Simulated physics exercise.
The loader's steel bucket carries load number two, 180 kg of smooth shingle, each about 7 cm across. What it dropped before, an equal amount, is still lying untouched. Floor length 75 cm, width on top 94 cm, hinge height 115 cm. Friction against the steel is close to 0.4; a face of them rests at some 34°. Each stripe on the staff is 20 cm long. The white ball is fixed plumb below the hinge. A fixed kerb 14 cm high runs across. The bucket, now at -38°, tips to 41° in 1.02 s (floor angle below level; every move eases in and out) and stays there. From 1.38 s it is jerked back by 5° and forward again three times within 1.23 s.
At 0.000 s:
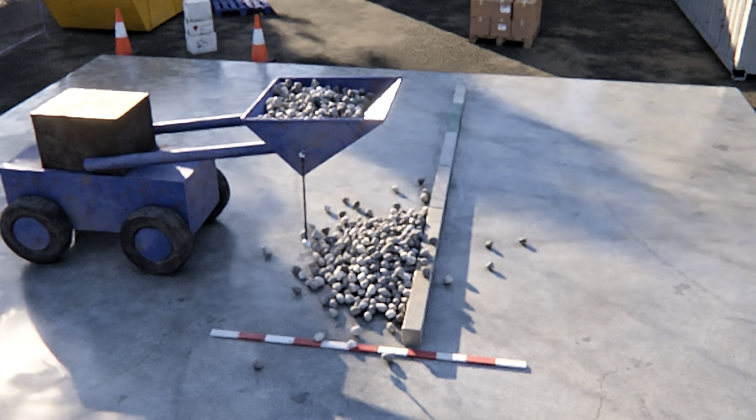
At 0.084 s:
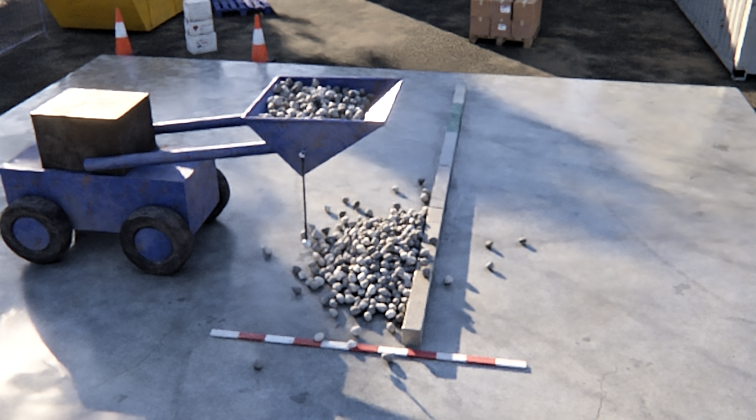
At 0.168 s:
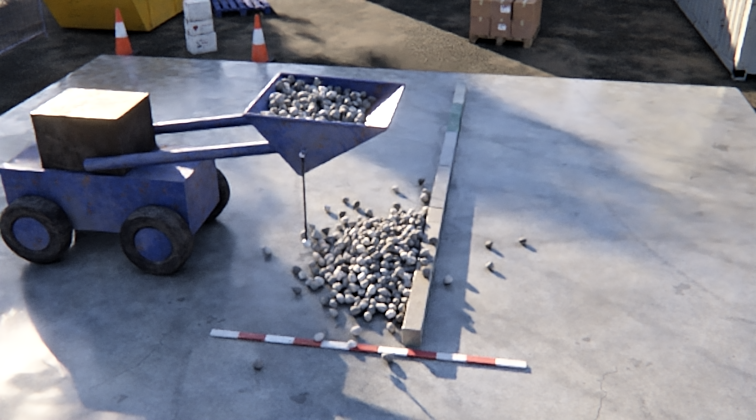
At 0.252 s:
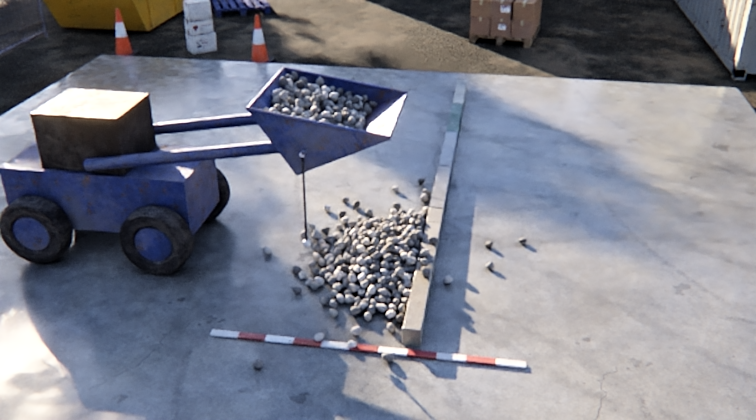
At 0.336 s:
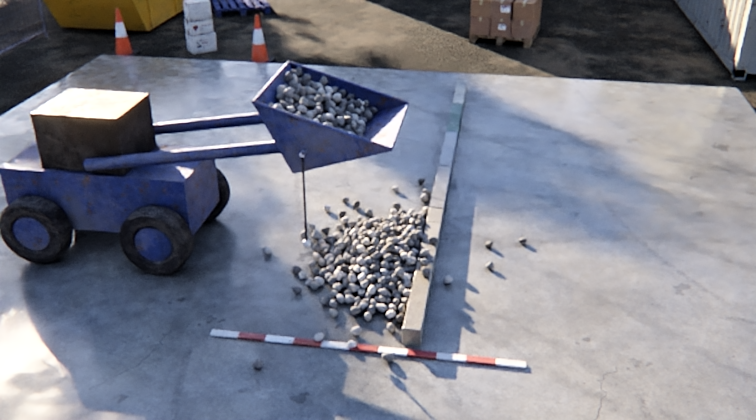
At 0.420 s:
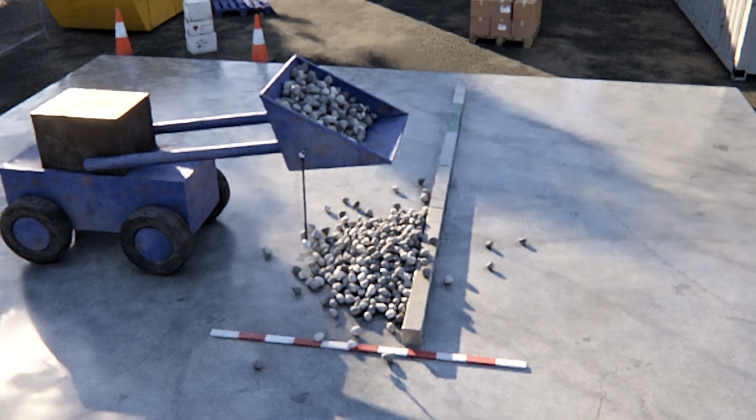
We see a blue loader holding a bucket of grey stones above a stone pile beside a low kerb; the bucket gradually tilts forward, its rear rising and front lip lowering, while the stones inside shift slightly and the pile stays still.
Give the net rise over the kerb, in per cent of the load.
Some 46 per cent is added.
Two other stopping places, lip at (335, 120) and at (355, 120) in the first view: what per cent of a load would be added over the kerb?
First some 5, then 15 per cent.
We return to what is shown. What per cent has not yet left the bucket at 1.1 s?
About 50 per cent.
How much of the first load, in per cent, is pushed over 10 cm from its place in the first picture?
About 5 per cent.
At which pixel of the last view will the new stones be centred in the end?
Near (426, 253).
After 0.8 s the floor is at 28°; in per cent of one load, 100 in the bucket, 99 on this side of the kerb, 1 over the kerb; the foremost stones are at (459, 257).
After 1.1 s the floor is at 41°; in per cent of one load, 49 in the bucket, 150 on this side of the kerb, 1 over the kerb; the foremost stones are at (459, 257).
After 3.1 s the floor is at 41°; in per cent of one load, 0 in the bucket, 153 on this side of the kerb, 47 over the kerb; the foremost stones are at (598, 250).
After 5.5 s the floor is at 41°; in per cent of one load, 0 in the bucket, 153 on this side of the kerb, 47 over the kerb; the foremost stones are at (598, 250). Net gain over the kerb, 46.
